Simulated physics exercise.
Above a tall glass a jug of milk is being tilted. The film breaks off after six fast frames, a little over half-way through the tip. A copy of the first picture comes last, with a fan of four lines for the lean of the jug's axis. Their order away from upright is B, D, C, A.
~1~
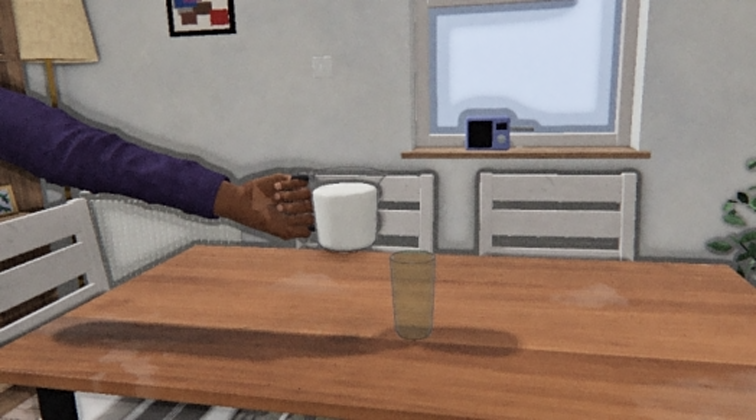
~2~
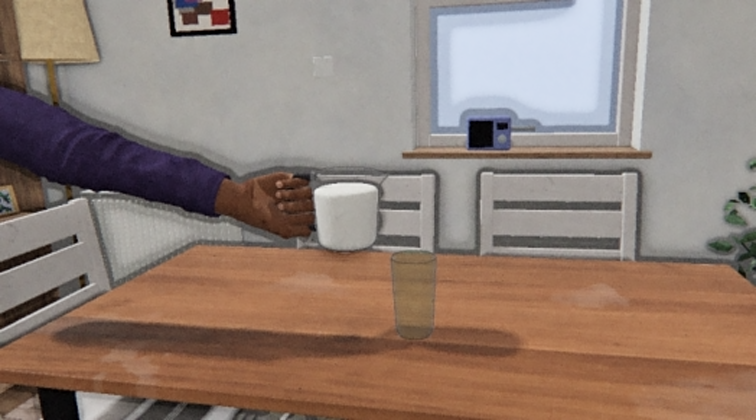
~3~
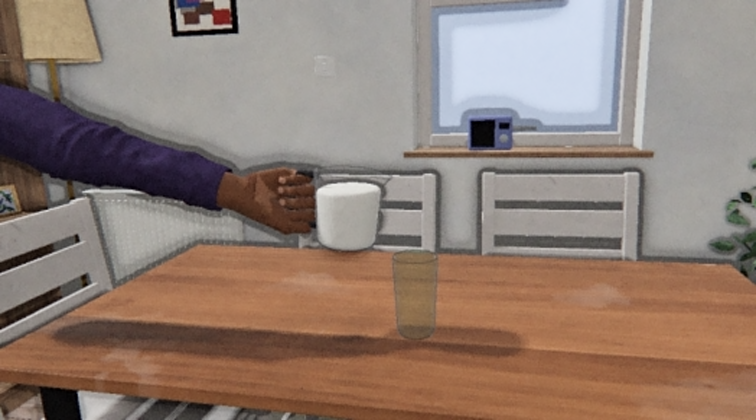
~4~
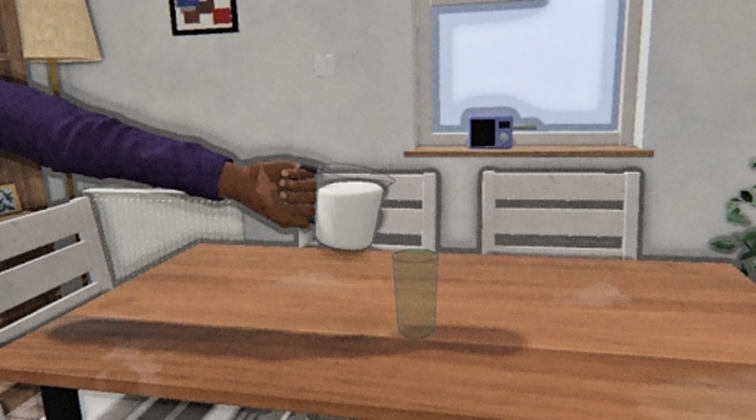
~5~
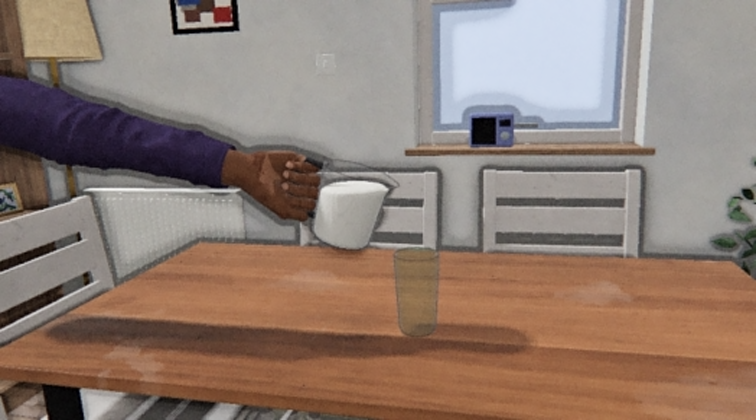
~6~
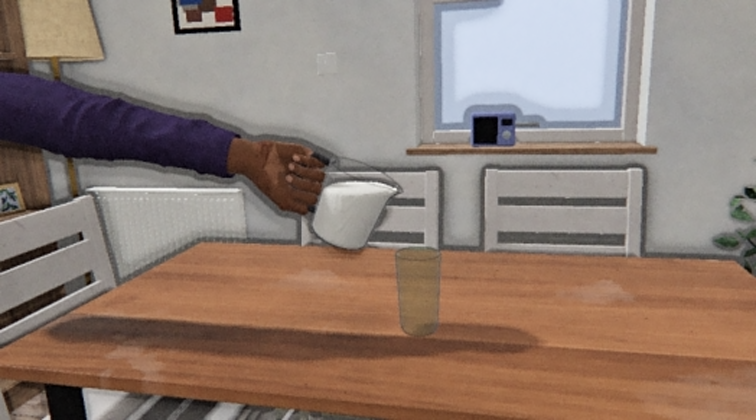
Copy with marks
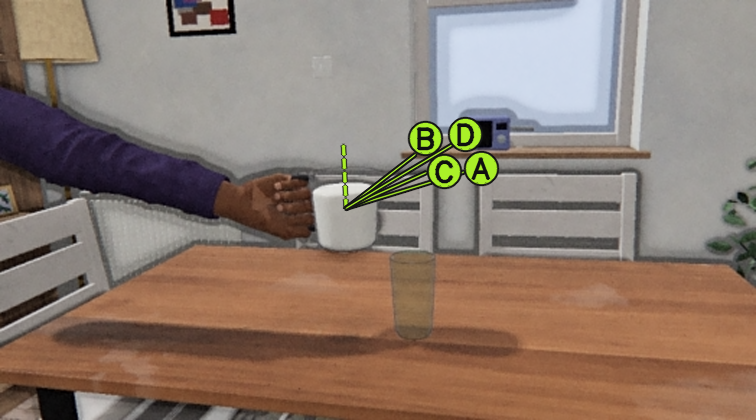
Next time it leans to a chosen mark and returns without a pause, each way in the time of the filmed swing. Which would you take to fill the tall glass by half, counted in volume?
It is B.
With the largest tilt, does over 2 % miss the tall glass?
Yes.
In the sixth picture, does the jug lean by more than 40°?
No, it does not.
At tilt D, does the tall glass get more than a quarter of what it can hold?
Yes.
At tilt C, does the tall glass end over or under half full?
Over.
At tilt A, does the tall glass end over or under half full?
Over half.
On the marked copy, A at (463, 172); B at (415, 154); C at (426, 172); D at (451, 145).
For tilt A, the tall glass ends with about 91 % of what it can hold; 13 % of the milk is spilt.
For tilt B, the tall glass ends with about 49 % of what it can hold.
For tilt C, the tall glass ends with about 89 % of what it can hold.
For tilt D, the tall glass ends with about 70 % of what it can hold.
